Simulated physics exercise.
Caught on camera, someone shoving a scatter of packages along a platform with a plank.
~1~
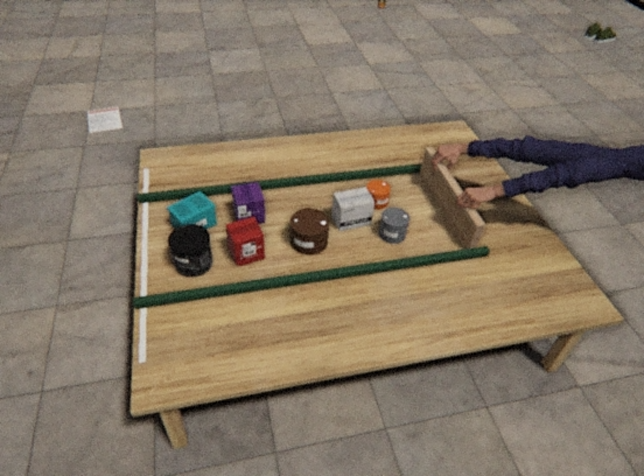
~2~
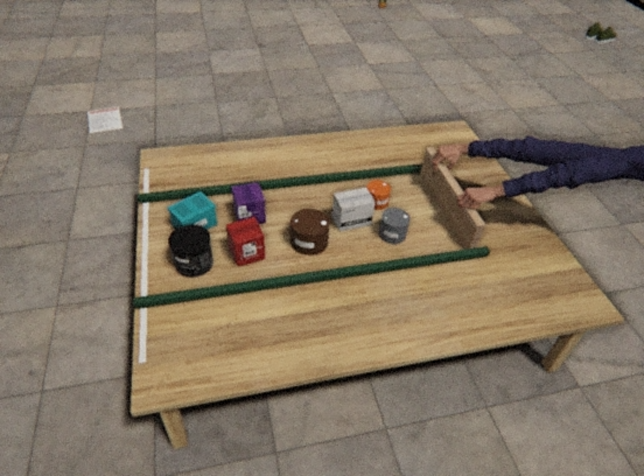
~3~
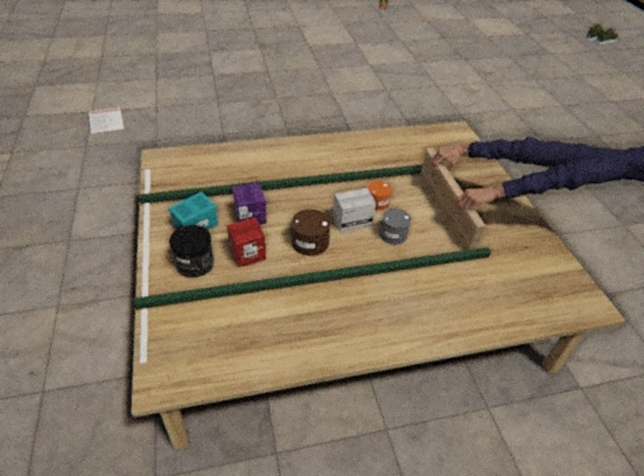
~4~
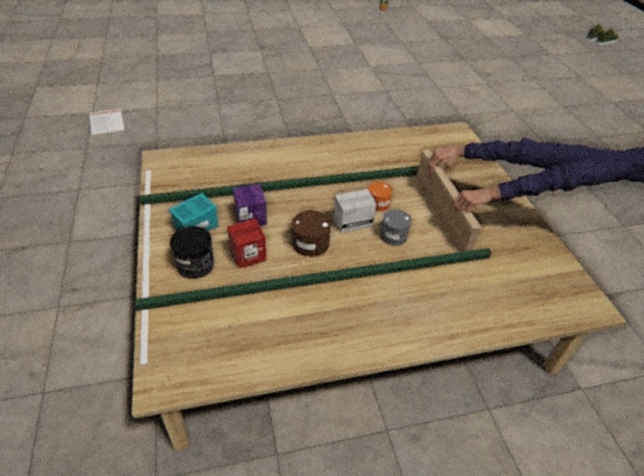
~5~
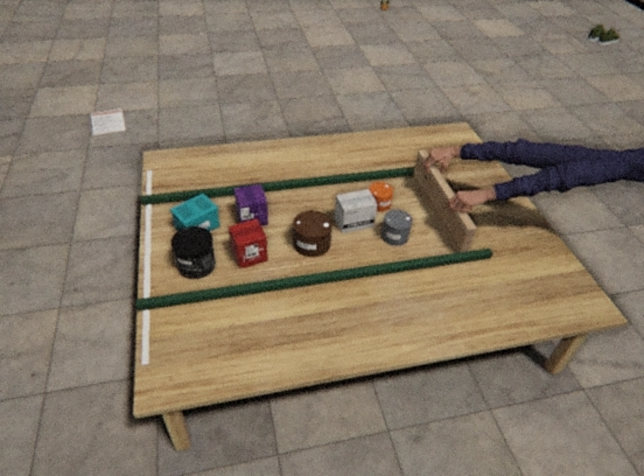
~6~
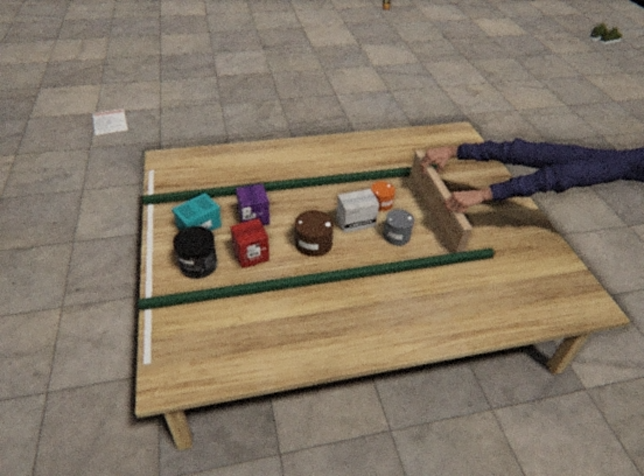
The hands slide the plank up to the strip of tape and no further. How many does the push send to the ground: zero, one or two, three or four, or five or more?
Here the number that fall off is five or more.
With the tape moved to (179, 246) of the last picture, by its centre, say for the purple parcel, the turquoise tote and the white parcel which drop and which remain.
The purple parcel does not fall, the turquoise tote drops off, the white parcel does not fall.
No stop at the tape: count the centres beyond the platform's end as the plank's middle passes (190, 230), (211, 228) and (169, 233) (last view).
The counts: 4, 2 and 4.
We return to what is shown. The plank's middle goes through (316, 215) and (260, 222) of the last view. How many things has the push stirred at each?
The counts are 5 and 8.
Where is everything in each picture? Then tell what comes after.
In the first picture, black pail (191, 251); turquoise tote (193, 216); red parcel (246, 242); plank (449, 196); tape (145, 248).
In the second picture, turquoise tote (193, 216); plank (449, 197).
In the third picture, red parcel (247, 243); brown canister (311, 232).
In the fourth picture, black pail (193, 253); purple parcel (250, 207).
In the fifth picture, turquoise tote (196, 218); orange canister (380, 197).
In the sixth picture, black pail (196, 253); turquoise tote (198, 218); red parcel (250, 244); plank (438, 200); tape (150, 249).
Soon after, none off yet; black pail at rest near (196, 253); turquoise tote at rest near (198, 218); red parcel at rest near (250, 244).
Then, none off yet; black pail moved about its own width near (130, 263); turquoise tote moved a little near (190, 220); red parcel moved well along near (168, 255).
At rest, the number that fall off is five or more; fallen, grey canister, orange canister, white parcel, brown canister, purple parcel, red parcel, turquoise tote and black pail.
